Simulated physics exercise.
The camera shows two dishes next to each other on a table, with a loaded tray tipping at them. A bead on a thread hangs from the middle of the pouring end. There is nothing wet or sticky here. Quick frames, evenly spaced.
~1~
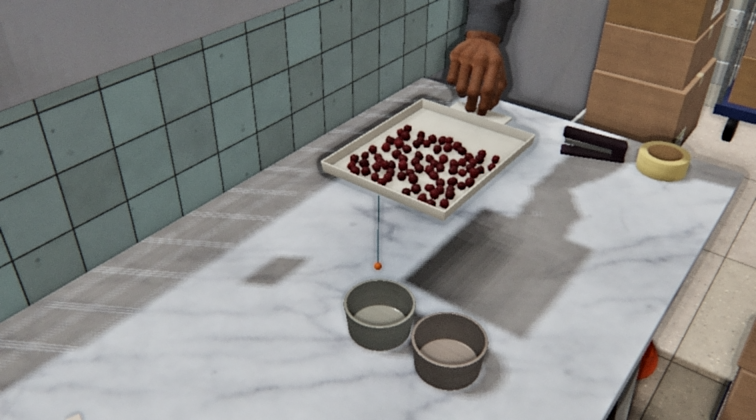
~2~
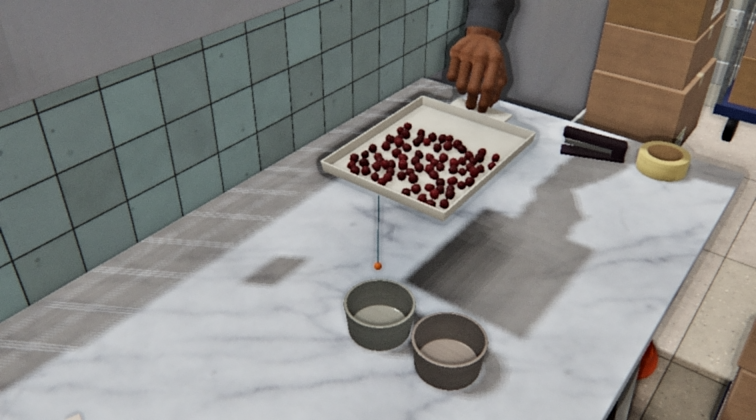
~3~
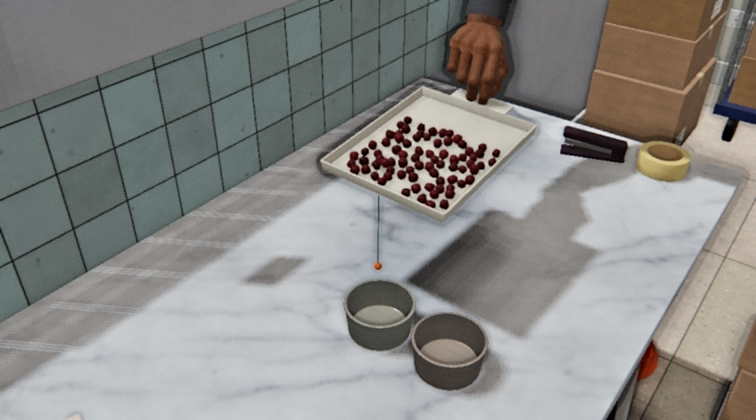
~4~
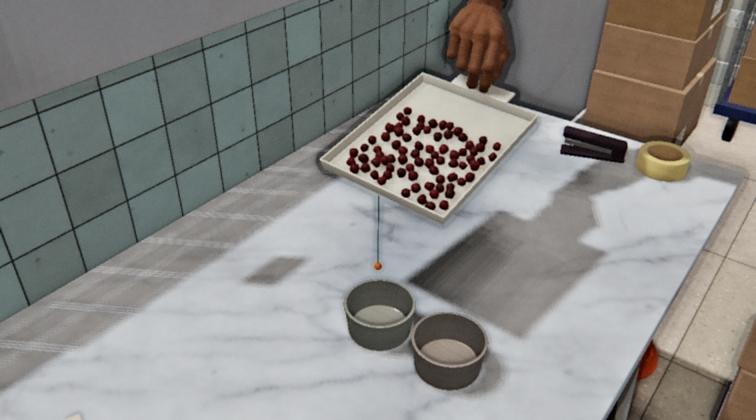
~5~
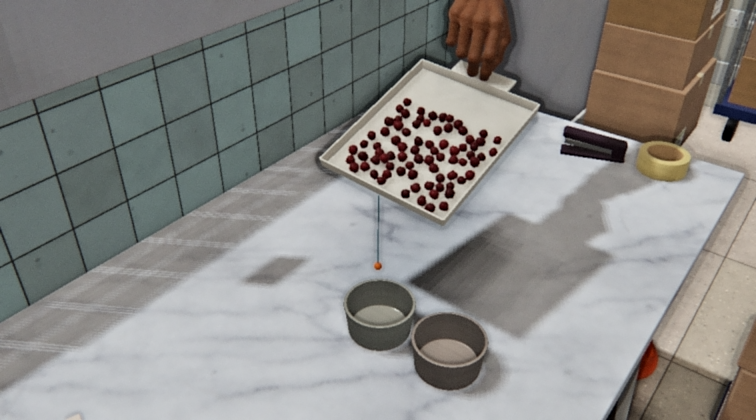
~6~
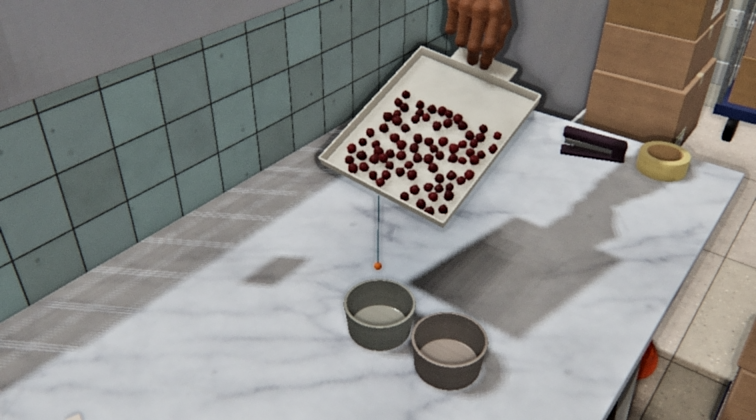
A hand gradually tilts a tray of dark red cherries toward two bowls on marble.
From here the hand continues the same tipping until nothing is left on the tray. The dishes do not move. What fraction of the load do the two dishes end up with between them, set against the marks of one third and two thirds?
Between them they get one third to two thirds of it.
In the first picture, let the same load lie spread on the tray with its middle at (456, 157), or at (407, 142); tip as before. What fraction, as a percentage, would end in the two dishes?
Share in order: Roughly 70 %, 40 %.
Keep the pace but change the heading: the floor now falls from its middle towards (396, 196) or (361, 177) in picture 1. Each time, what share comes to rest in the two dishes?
Roughly 40 percent first and 10 percent second.
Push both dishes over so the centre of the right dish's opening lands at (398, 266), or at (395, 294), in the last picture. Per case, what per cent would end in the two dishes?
0 %, 30 %.
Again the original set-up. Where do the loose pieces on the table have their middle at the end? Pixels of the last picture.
Approximately (350, 368).
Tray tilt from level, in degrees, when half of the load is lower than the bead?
Roughly 120 degrees from level.
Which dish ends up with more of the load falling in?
Recorded: The left-side one.
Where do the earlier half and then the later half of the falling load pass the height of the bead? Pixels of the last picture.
Roughly (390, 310) first, then roughly (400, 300).
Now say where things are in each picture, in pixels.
The first frame shows corners of the pouring end at (323, 161) and (444, 210), level; middle of the load at (416, 162), dried cherries; left dish at (359, 332); right dish at (429, 371); bead on its thread at (378, 266).
The second frame shows corners of the pouring end at (323, 161) and (444, 211), level; middle of the load at (416, 161).
The third frame shows corners of the pouring end at (323, 160) and (444, 213), tipped barely, lowest at the right corner; middle of the load at (416, 158).
The fourth frame shows corners of the pouring end at (322, 159) and (443, 215), tipped a little, lowest at the right corner; middle of the load at (415, 154).
The fifth frame shows corners of the pouring end at (322, 158) and (443, 218), tipped clearly, lowest at the right corner; middle of the load at (415, 150).
The sixth frame shows corners of the pouring end at (321, 157) and (443, 221), tipped clearly, lowest at the right corner; middle of the load at (414, 148); left dish at (359, 332); right dish at (429, 371).
Soon, tray tipped steeply; all on the tray.
A while on, tray tipped past a quarter turn; nearly all on the tray; a stray few in the left dish; a stray few in the air.
Towards the end, tray tipped past a quarter turn; about a quarter in the right dish; about a third in the left dish; about half outside both.
Finally, tray tipped past a quarter turn; about a quarter in the right dish; about a third in the left dish; about half outside both.
